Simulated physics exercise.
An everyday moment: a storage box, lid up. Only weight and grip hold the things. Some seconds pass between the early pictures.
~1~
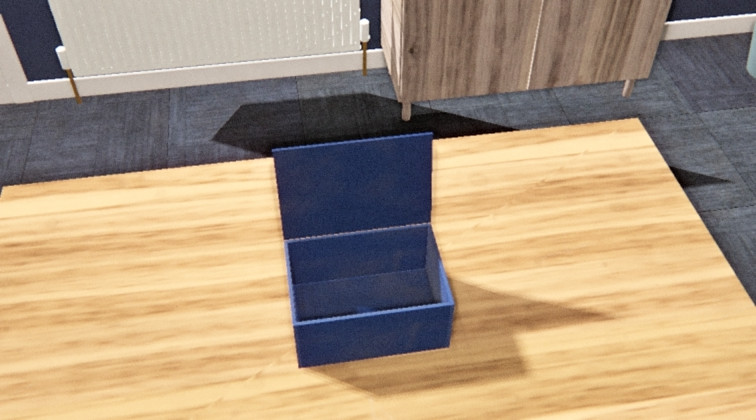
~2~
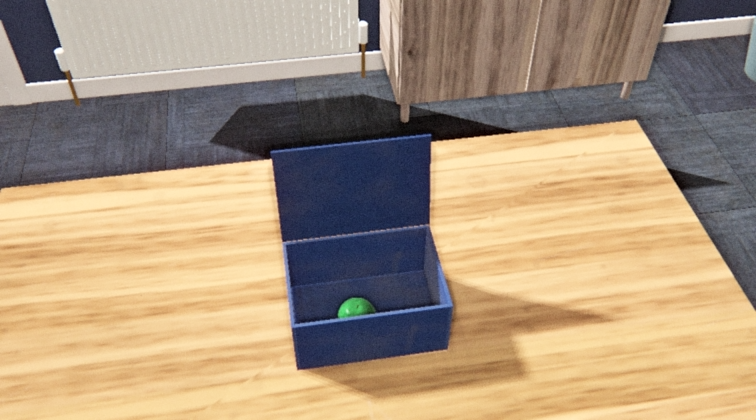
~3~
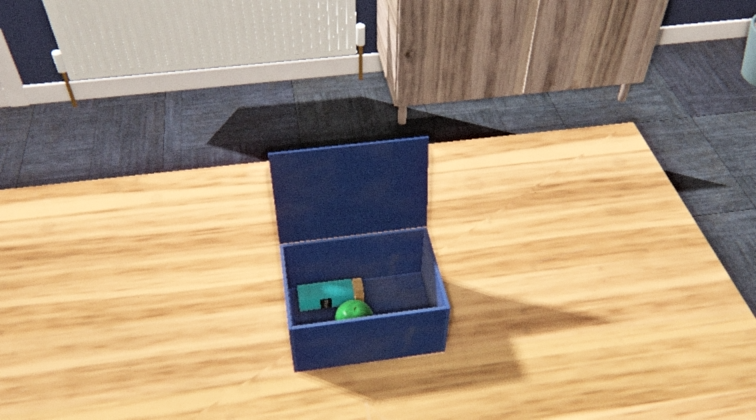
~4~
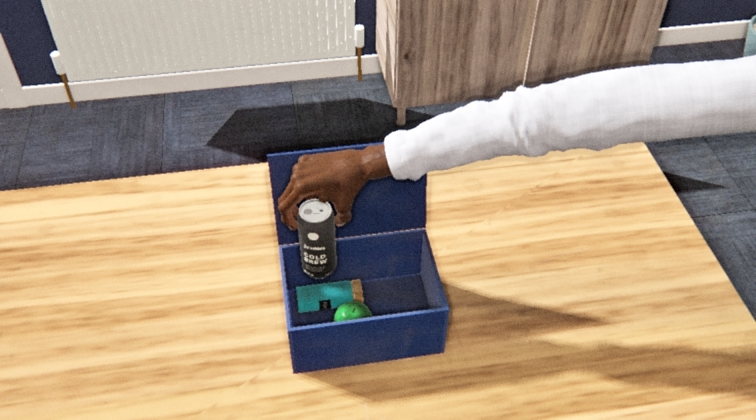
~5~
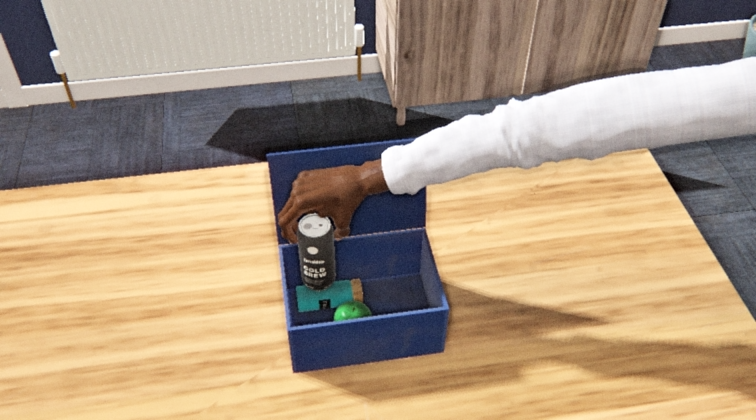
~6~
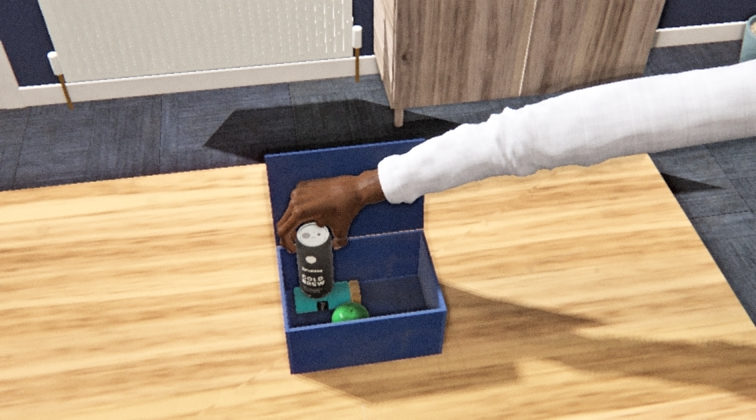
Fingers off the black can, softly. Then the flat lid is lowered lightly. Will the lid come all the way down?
As it turns out, it is held up.
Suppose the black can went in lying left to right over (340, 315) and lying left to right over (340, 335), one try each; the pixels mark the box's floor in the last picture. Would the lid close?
First, it sits on the rim; second, it stays ajar.
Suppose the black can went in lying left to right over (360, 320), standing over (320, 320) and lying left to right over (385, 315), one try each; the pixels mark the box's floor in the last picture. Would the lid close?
First, it sits on the rim; second, it stays ajar; third, it shuts flat.
Then, 1.20 s later than the last frame, lid starting down; black can tilted by 18° near (316, 275).
Then, 1.50 s later than the last frame, lid 65° above the rim; black can tilted by 29° near (314, 310); turquoise shaker moved a little; green apple moved a little.
Then, 1.90 s later than the last frame, lid 32° above the rim; black can tilted by 31° near (307, 312); green apple moved about its own width; turquoise shaker moved a little.
Then, 3.00 s later than the last frame, lid 16° above the rim; black can tilted by 30° near (307, 312); green apple moved about its own width; turquoise shaker moved a little.
When it is over, lid 16° above the rim; moved from the start, black can and green apple; turquoise shaker as before. End places, in pixels of the last picture, black can near (307, 313).
